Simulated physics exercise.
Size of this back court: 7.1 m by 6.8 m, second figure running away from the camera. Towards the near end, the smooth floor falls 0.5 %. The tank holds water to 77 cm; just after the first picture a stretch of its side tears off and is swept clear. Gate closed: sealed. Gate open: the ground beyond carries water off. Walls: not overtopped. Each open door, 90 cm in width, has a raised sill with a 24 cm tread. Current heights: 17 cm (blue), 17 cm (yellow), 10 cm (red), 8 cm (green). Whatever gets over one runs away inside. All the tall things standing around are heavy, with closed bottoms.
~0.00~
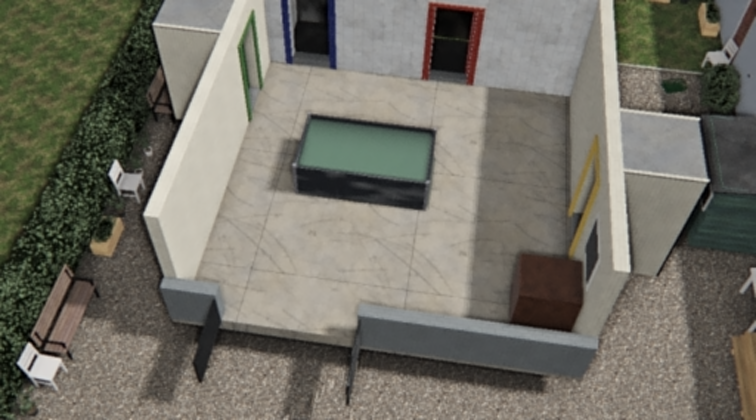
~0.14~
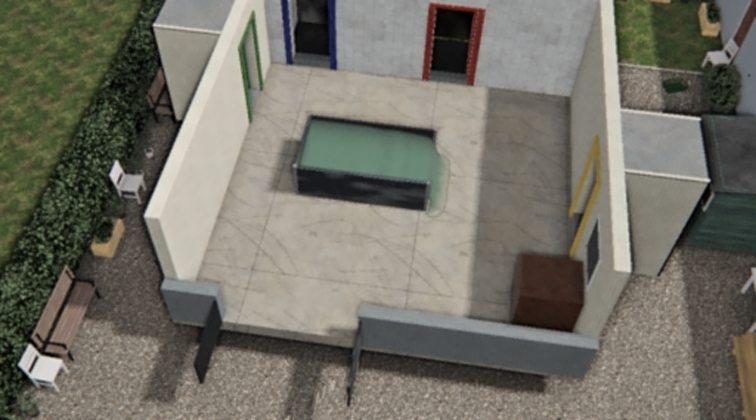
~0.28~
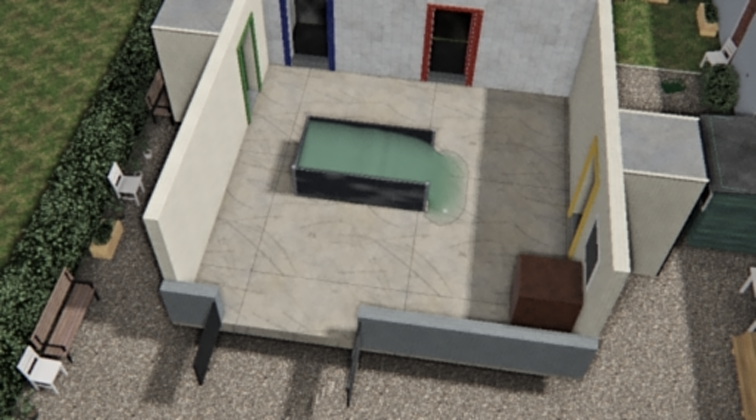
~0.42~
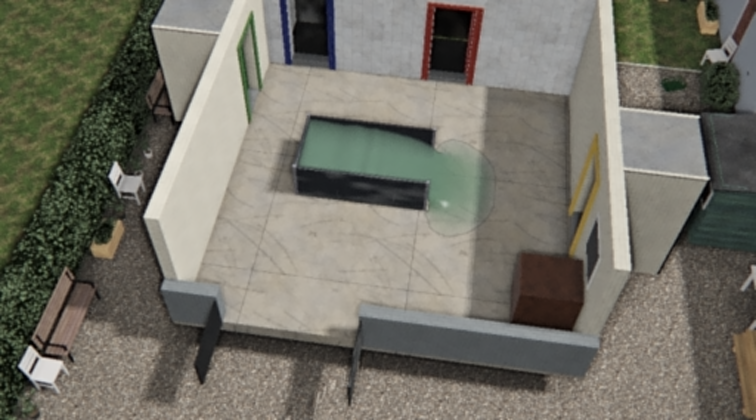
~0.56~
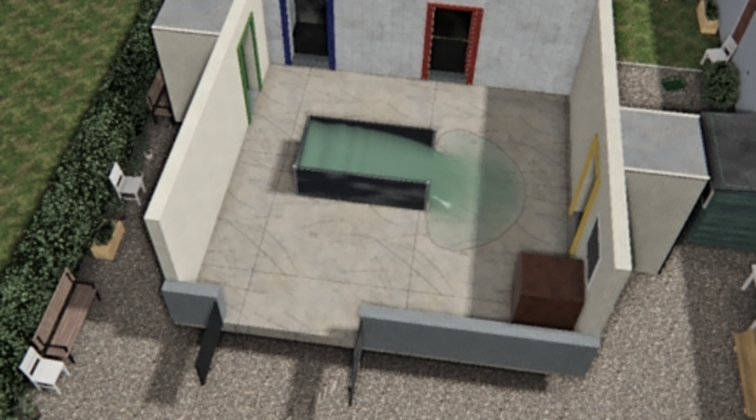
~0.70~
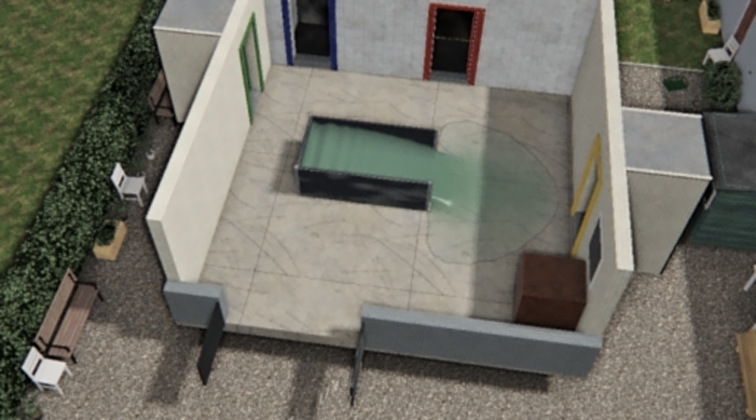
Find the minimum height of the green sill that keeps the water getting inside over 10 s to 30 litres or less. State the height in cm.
Roughly 7.5 cm.
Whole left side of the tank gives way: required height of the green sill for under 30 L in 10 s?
If so: Around 15 cm.
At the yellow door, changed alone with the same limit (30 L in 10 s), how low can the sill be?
Roughly 27 cm at the yellow door.
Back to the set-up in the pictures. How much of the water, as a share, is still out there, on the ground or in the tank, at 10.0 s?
Close to 88 in a hundred.
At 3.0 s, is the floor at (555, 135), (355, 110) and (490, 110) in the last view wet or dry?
Listed order - soaked through, unwetted, soaked through.
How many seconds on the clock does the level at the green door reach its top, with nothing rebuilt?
At about 7.0 s.
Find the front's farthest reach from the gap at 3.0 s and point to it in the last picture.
Near (573, 356).
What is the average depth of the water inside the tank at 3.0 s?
It averages roughly 21 centimetres.
After 1.4 s water covers 30 % of the floor, deepest (36 cm) near (570, 201); it has not reached the green door.
After 3.0 s water covers 35 % of the floor, deepest (37 cm) near (569, 99); it has not reached the green door.
After 10.0 s water covers 95 % of the floor, deepest (10 cm) near (288, 112); 10 cm at the green door, 23 litres in over its 8 cm sill.
At the green door as built, the water arrived by 5.5 s and peaked near 12 cm at 7.2 s.
Run again over the same 10 s with other heights there, 52 litres in over 6 cm, 9 litres over 9.5 cm. The limit of 30 litres is kept from about 7.5 cm up.
